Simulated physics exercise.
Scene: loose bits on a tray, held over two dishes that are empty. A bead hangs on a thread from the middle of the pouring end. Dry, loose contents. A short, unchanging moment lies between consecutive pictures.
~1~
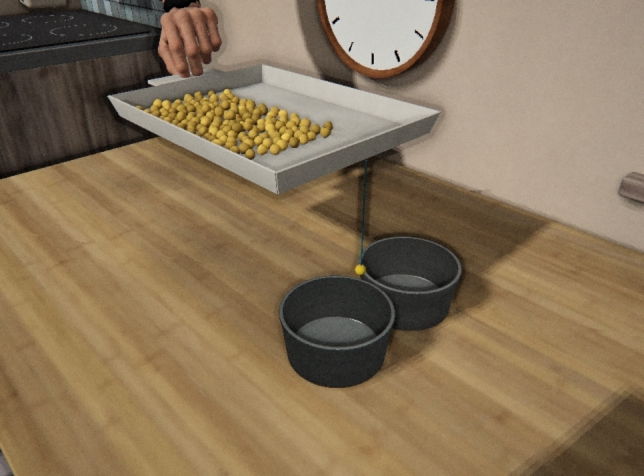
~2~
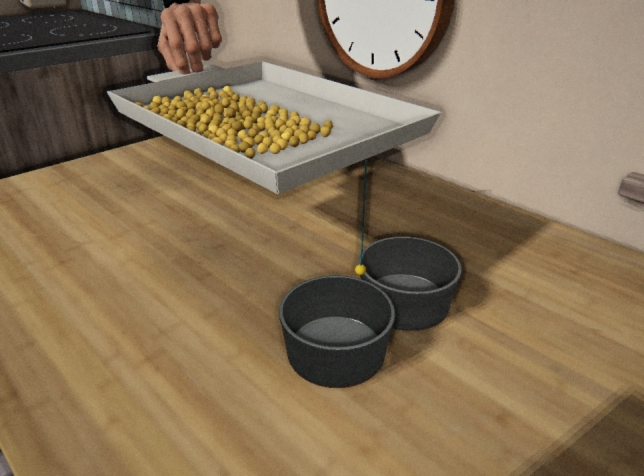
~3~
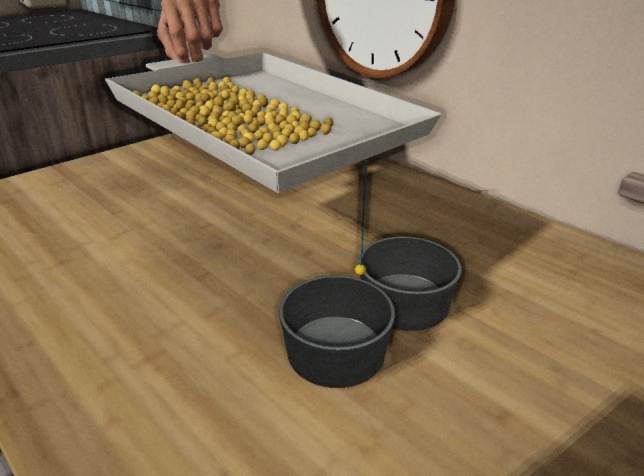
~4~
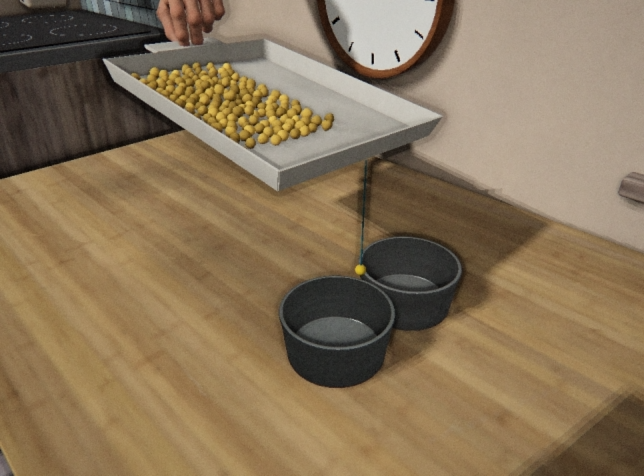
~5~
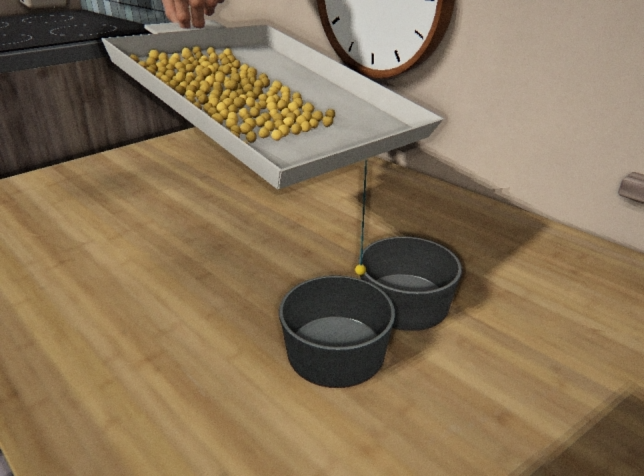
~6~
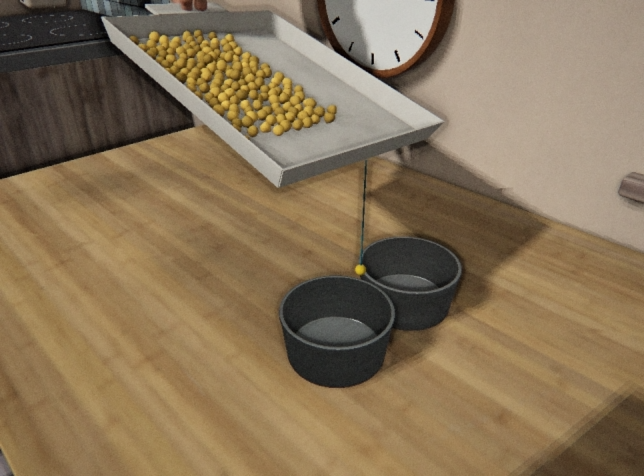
A pale tray of small yellow balls, held by a hand at its far left end, starts out nearly level above two empty dark dishes on a wooden counter. The hand slowly raises that end, tilting the tray more steeply toward the right, while the balls stay heaped and the hanging bead stays still.
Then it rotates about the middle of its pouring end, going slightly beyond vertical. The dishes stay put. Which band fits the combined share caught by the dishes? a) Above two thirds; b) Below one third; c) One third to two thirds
One third to two thirds (c).
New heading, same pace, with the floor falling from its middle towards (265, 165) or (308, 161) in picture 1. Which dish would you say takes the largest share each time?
Case 1 - the one at left; case 2 - the one at left.
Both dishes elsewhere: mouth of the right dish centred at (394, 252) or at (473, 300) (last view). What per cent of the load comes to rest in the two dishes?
First some 30, then 40 per cent.
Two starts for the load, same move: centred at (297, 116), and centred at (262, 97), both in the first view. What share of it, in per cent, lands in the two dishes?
Shares: 50 % for the first, 60 % for the second.
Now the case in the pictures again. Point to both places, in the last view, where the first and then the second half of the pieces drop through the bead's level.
First part (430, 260), rest (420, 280).
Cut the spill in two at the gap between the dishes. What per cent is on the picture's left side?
It comes to near 10 percent of the spill.
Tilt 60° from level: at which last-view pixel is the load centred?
I'd put the middle of the pieces at roughly (375, 130).
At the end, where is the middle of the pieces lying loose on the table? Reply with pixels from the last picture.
Estimate: About (449, 381).
Shortly afterwards, tray tipped steeply; all but a few on the tray; only a few in the right dish; only a few in the air.
Next, tray tipped right over; the bulk on the tray; only a few in the left dish; a little in the right dish; a little outside both; a little in the air.
Some moments later, tray tipped past a quarter turn; a little in the left dish; near half in the right dish; near half outside both.
In the end, tray tipped past a quarter turn; a little in the left dish; near half in the right dish; near half outside both.
